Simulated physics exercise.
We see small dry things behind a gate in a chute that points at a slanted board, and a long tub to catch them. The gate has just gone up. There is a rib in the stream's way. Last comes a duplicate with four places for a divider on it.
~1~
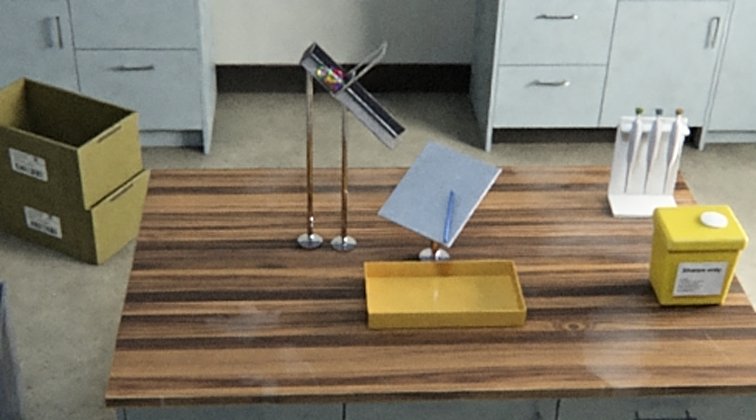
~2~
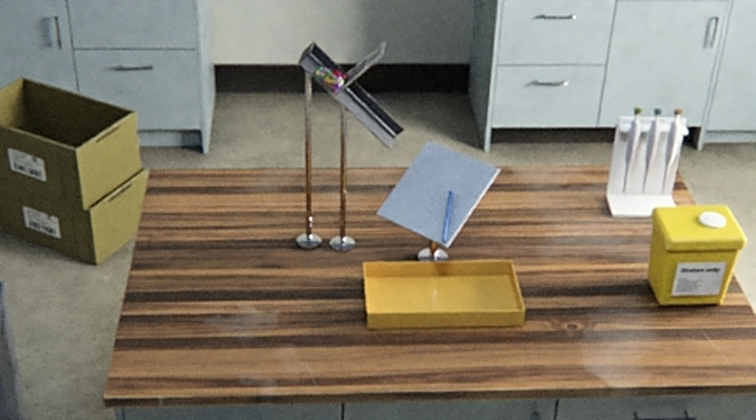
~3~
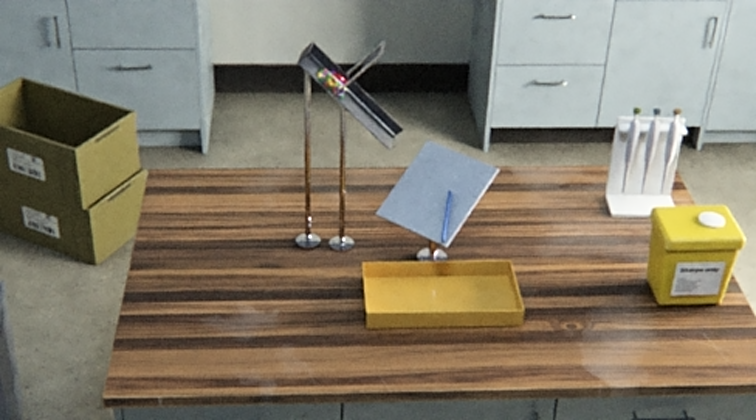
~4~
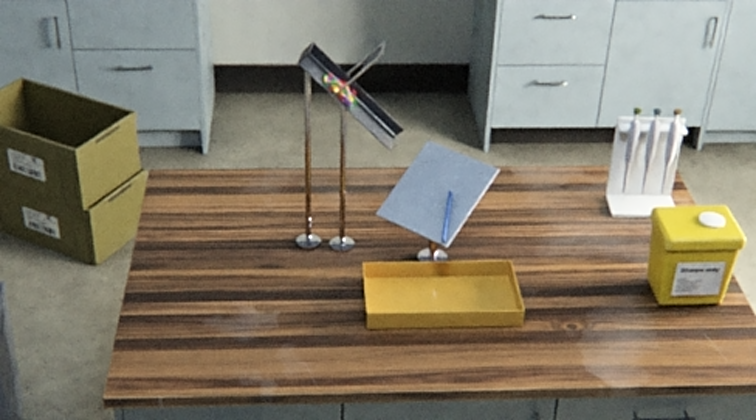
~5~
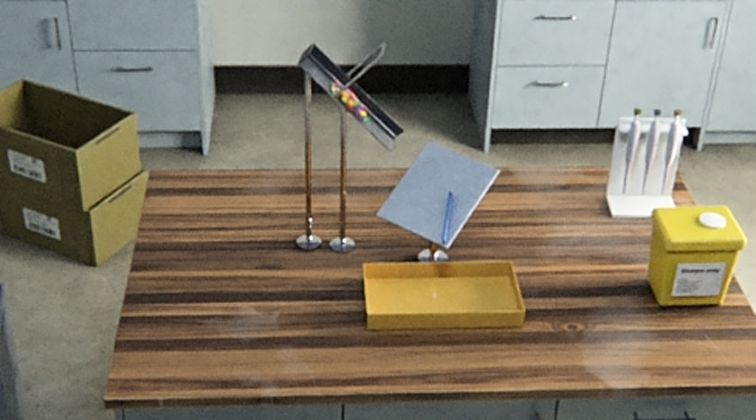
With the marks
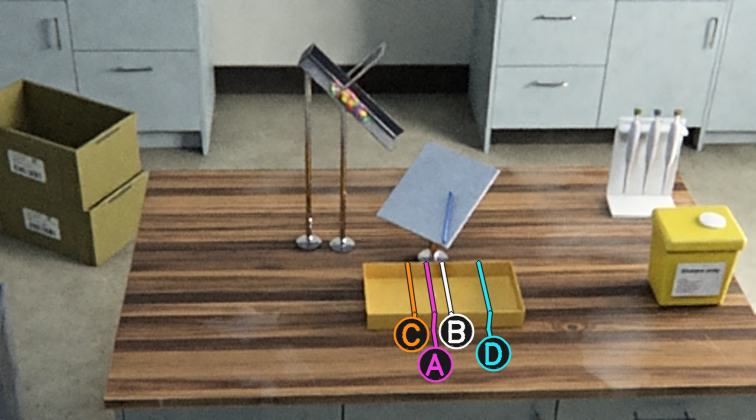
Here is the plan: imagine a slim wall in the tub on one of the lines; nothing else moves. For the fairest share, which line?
Line C.
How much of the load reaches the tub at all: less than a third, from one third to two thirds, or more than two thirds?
More than two thirds.
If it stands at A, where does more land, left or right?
More lands on the left.
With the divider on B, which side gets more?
Left.
On the marked copy, line A crosses the front rim at (434, 313); line B crosses the front rim at (451, 312); line C crosses the front rim at (414, 313); line D crosses the front rim at (490, 312).
With A, of what is caught, nearly all on the left of the divider, a stray few on the right.
With B, of what is caught, nearly all on the left of the divider, a stray few on the right.
With C, of what is caught, about two thirds on the left of the divider, about a third on the right.
With D, of what is caught, all on the left of the divider, none on the right.
